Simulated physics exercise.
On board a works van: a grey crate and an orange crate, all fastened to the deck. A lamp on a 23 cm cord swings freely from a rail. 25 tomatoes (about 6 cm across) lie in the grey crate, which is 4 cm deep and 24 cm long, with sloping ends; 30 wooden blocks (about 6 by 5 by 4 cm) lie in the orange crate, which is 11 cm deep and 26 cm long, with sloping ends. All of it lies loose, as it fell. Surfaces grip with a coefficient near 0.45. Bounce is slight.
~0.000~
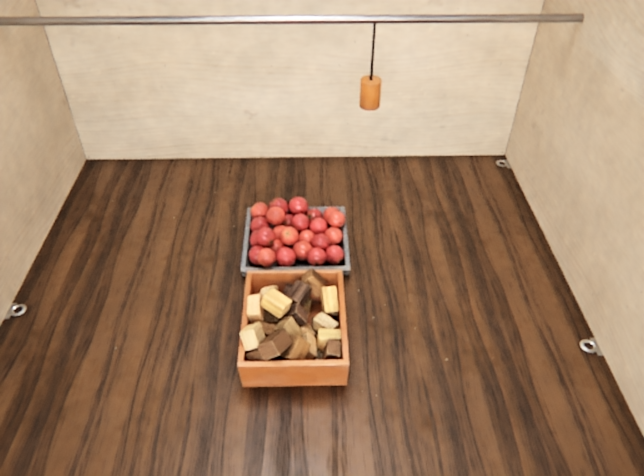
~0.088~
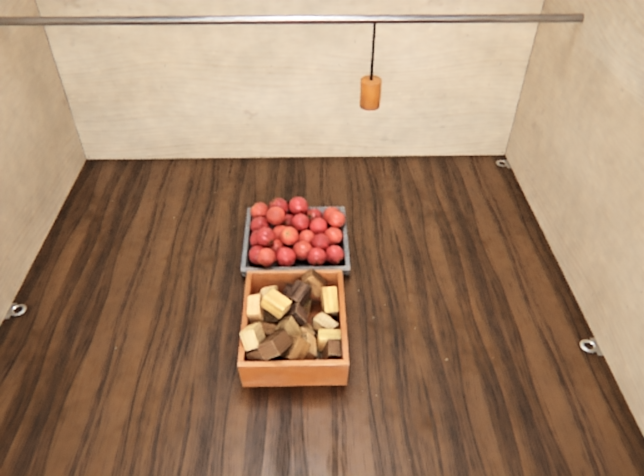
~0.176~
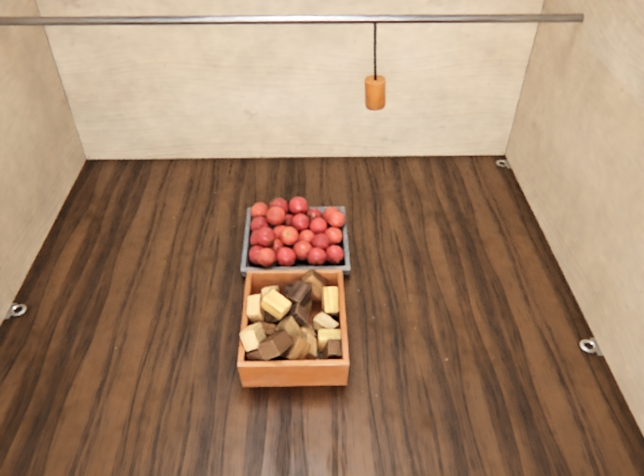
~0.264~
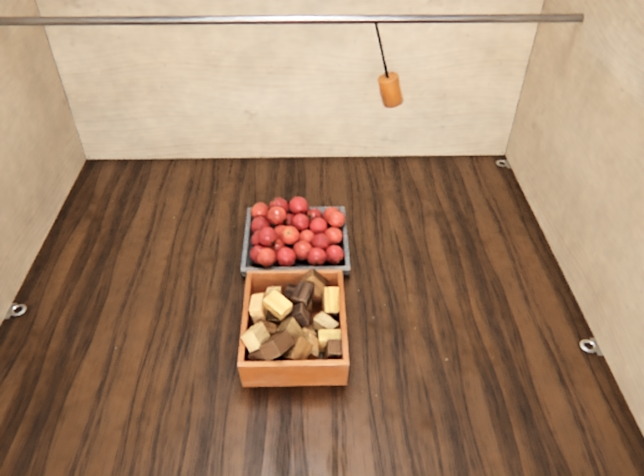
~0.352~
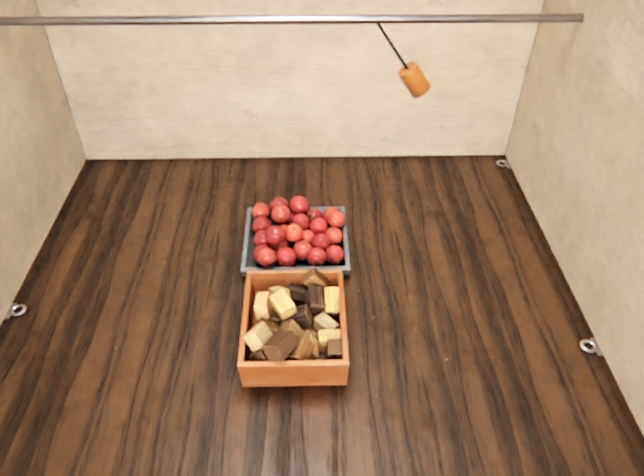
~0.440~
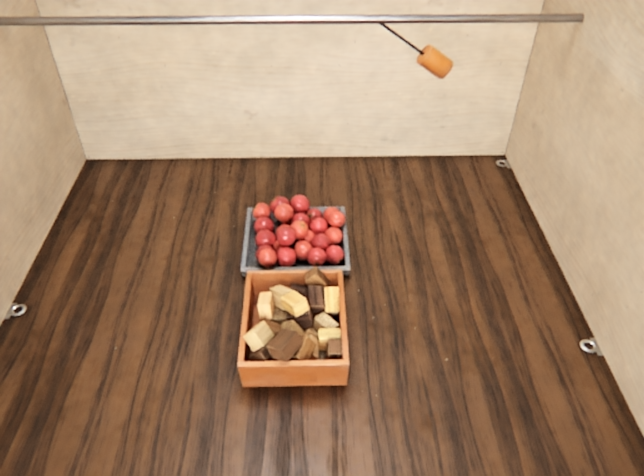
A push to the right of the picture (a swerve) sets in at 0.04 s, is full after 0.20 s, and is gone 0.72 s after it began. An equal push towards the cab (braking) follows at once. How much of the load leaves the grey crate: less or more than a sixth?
The grey crate loses more than a sixth of its tomatoes.
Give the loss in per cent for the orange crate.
About: Orange crate 0 per cent.
After 0.70 s, 1 of 25 out of the grey crate and 0 of 30 out of the orange crate.
After 1.03 s, 5 of 25 out of the grey crate and 0 of 30 out of the orange crate.
After 1.49 s, 7 of 25 out of the grey crate and 0 of 30 out of the orange crate.
When it is over (at 2.08 s), 7 of 25 out of the grey crate and 0 of 30 out of the orange crate. Asked share, 7 of 25, 28 per cent.
